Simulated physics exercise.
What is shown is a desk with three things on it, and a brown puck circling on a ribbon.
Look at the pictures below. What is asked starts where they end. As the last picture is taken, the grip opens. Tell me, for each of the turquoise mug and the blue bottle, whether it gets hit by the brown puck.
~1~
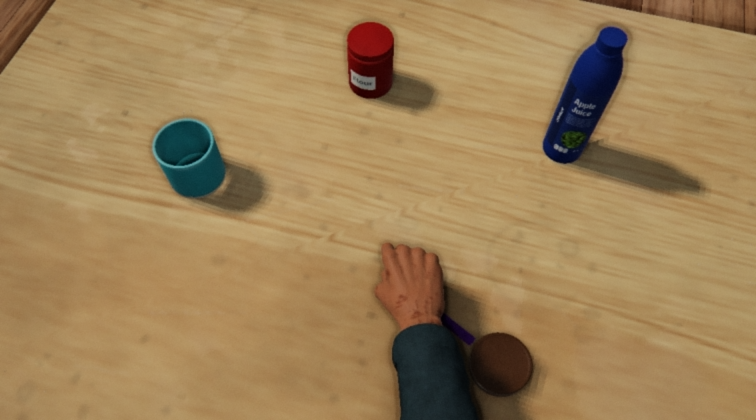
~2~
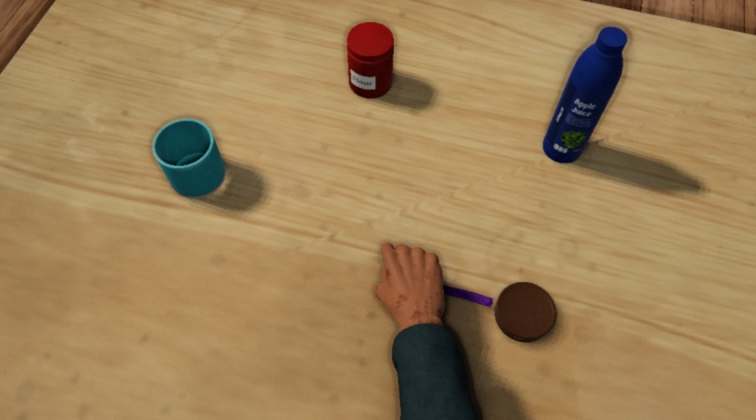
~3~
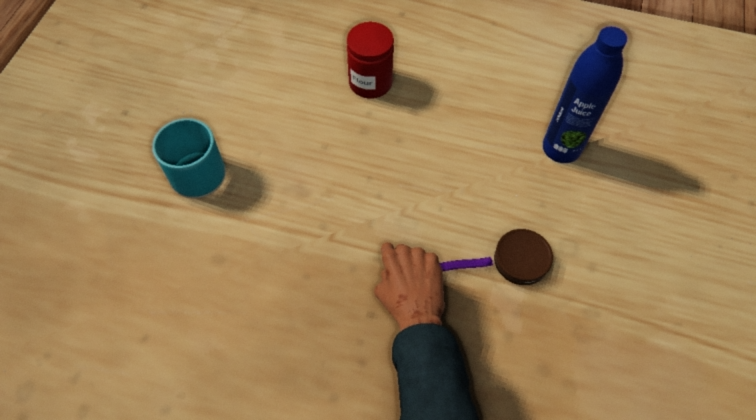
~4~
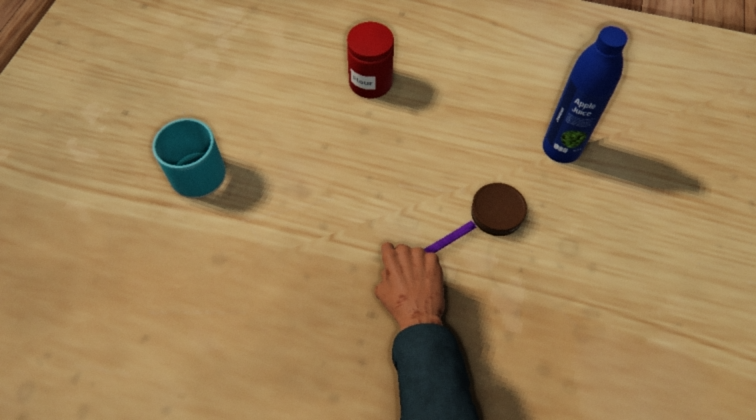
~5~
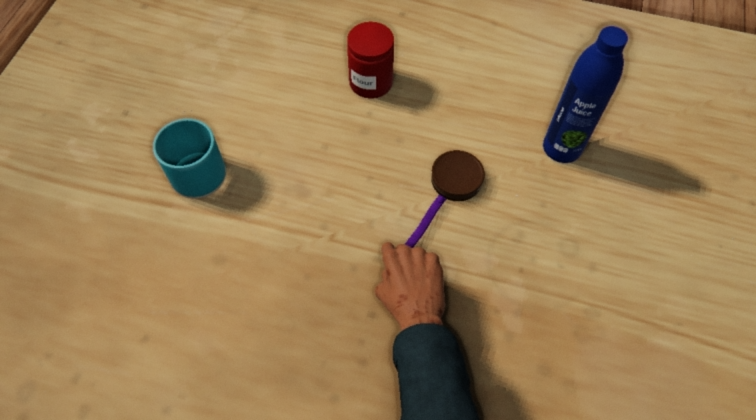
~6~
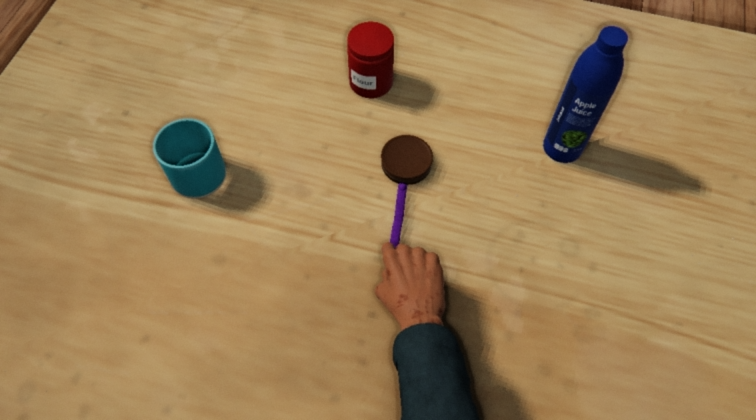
Turquoise mug: Hit; blue bottle: Not hit.
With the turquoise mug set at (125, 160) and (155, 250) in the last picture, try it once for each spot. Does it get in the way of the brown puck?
It takes a blow the first time and is avoided the second time.
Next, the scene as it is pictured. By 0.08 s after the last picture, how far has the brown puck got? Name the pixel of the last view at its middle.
I'd put it close to (304, 160).
Then, 0.08 s on from there, puck near (304, 161).
Then, 0.20 s on from there, puck near (235, 152); turquoise mug pushed aside.
In the end, puck near (229, 148); turquoise mug pushed aside. The turquoise mug gets hit and the blue bottle escapes it.
